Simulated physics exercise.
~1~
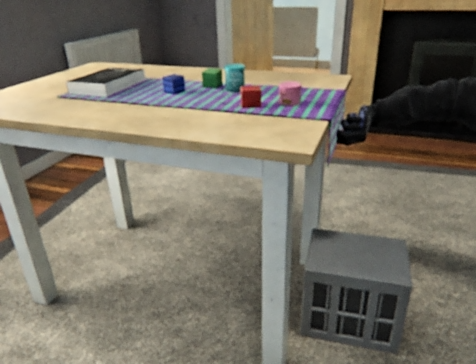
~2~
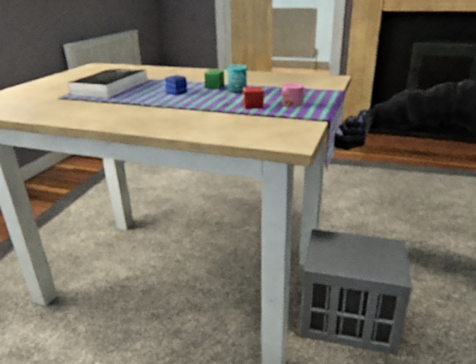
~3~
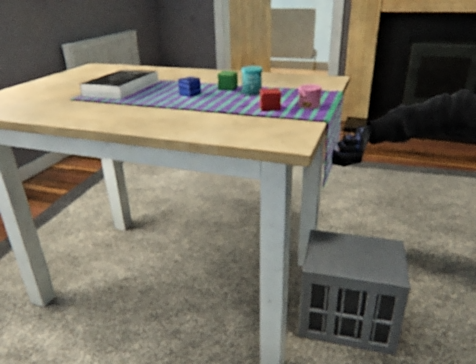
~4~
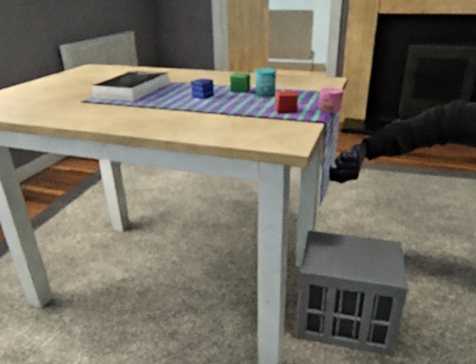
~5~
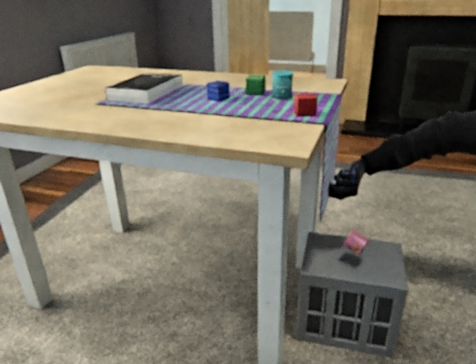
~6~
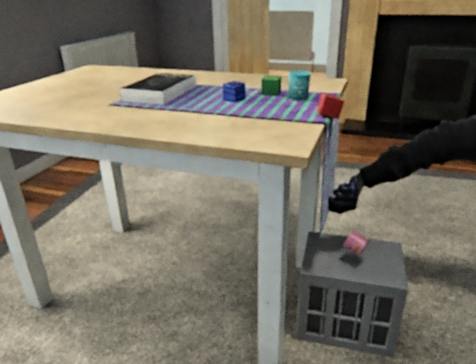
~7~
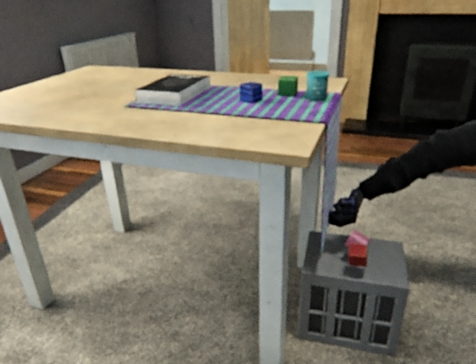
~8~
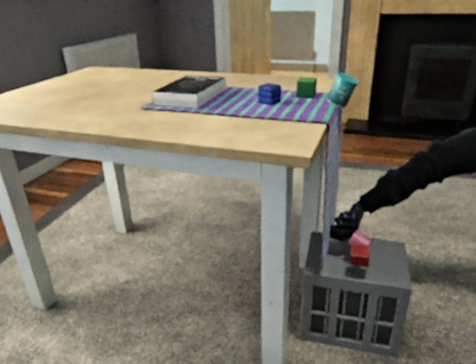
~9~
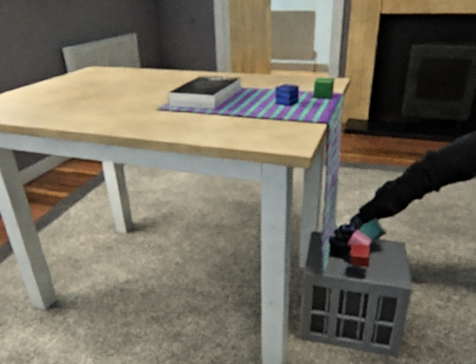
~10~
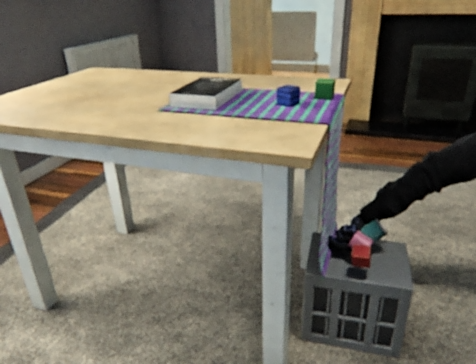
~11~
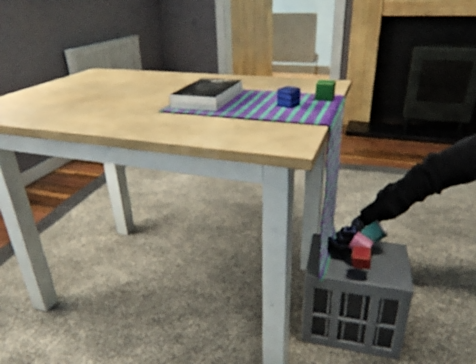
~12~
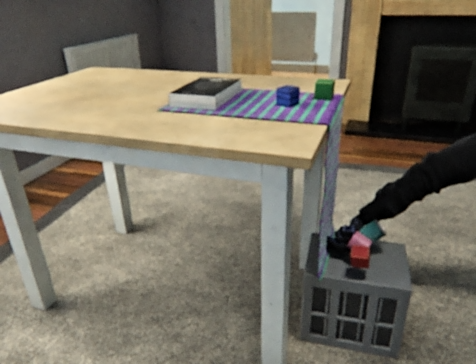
The clip opens on a wooden table with a purple striped scarf across it, holding a book, a blue cube, a green block, a turquoise can, a red cube and a pink pot. A dark-sleeved arm at the right slowly pulls the hanging end downward, and everything on the cloth slides right. The pink pot drops off the edge onto the grey crate below, and the red cube tips and follows. Next the turquoise can leans over and falls, landing upside down beside them. The pulling stops, with the book, blue cube and green block still on the table.
